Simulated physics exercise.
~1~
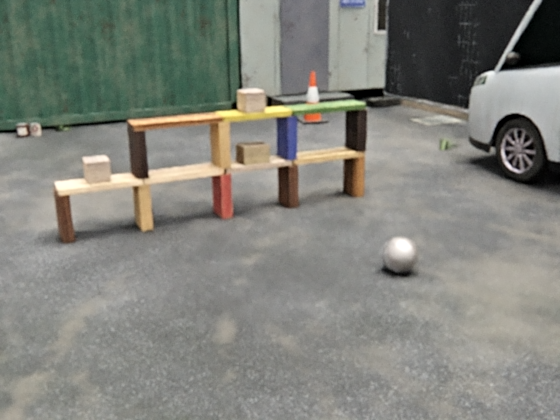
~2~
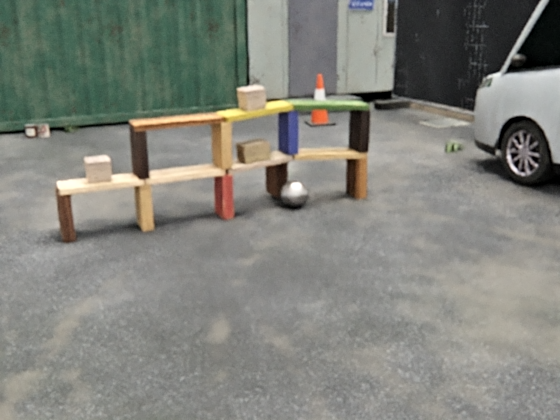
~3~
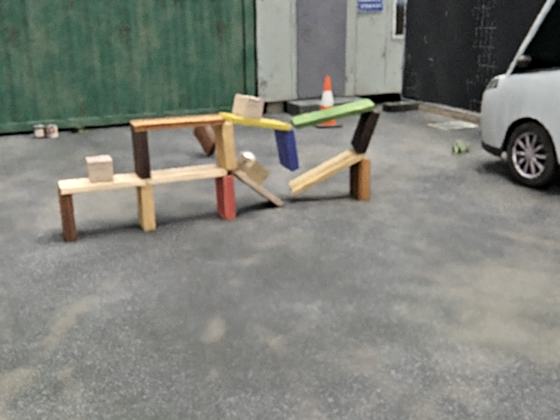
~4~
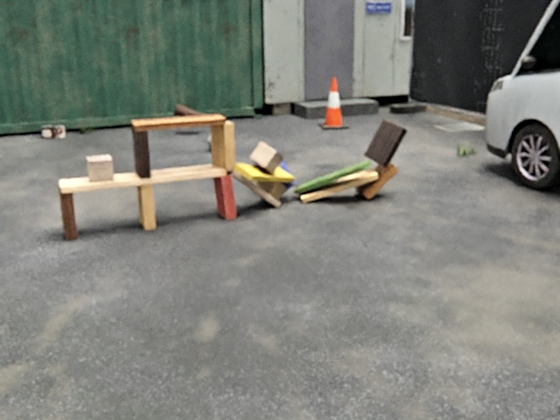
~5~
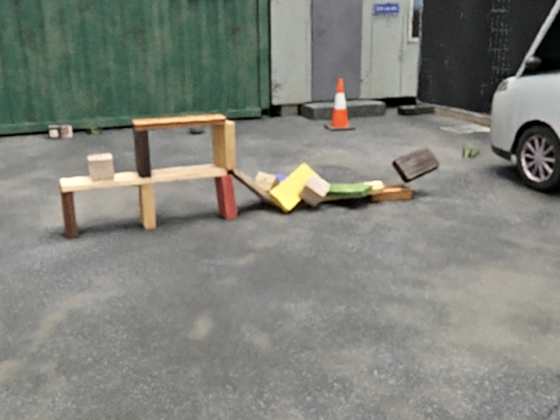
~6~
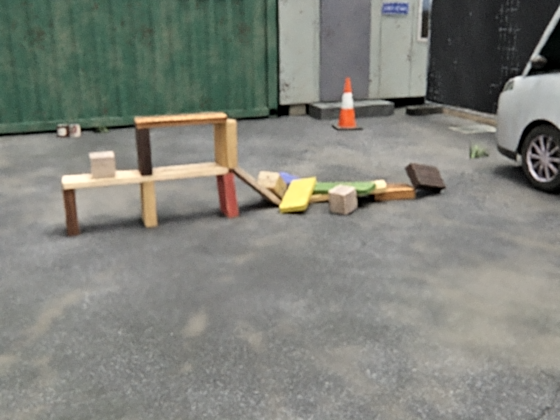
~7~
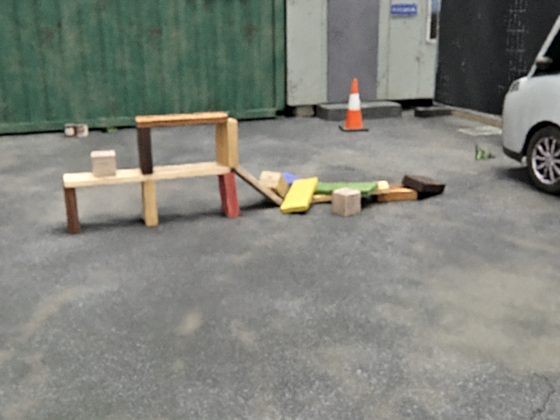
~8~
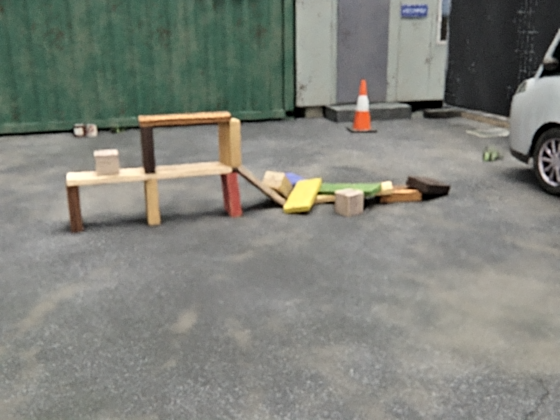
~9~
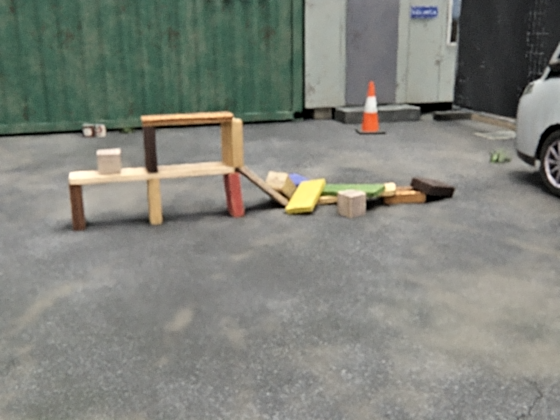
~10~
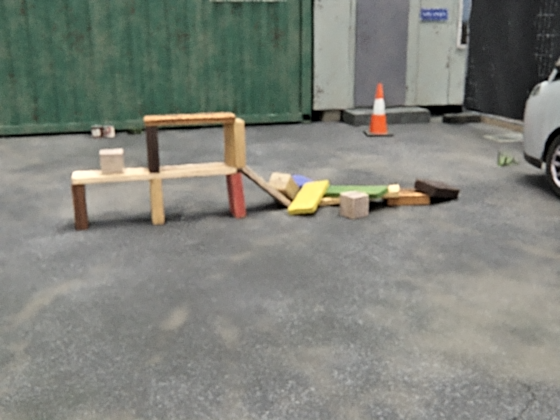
On grey paving before a green metal wall, a silvery ball rolls leftward into a two-level structure of wooden posts and planks, knocking out its right side. The yellow and green planks drop with the blue post and settle in a heap, while the left part stays standing.
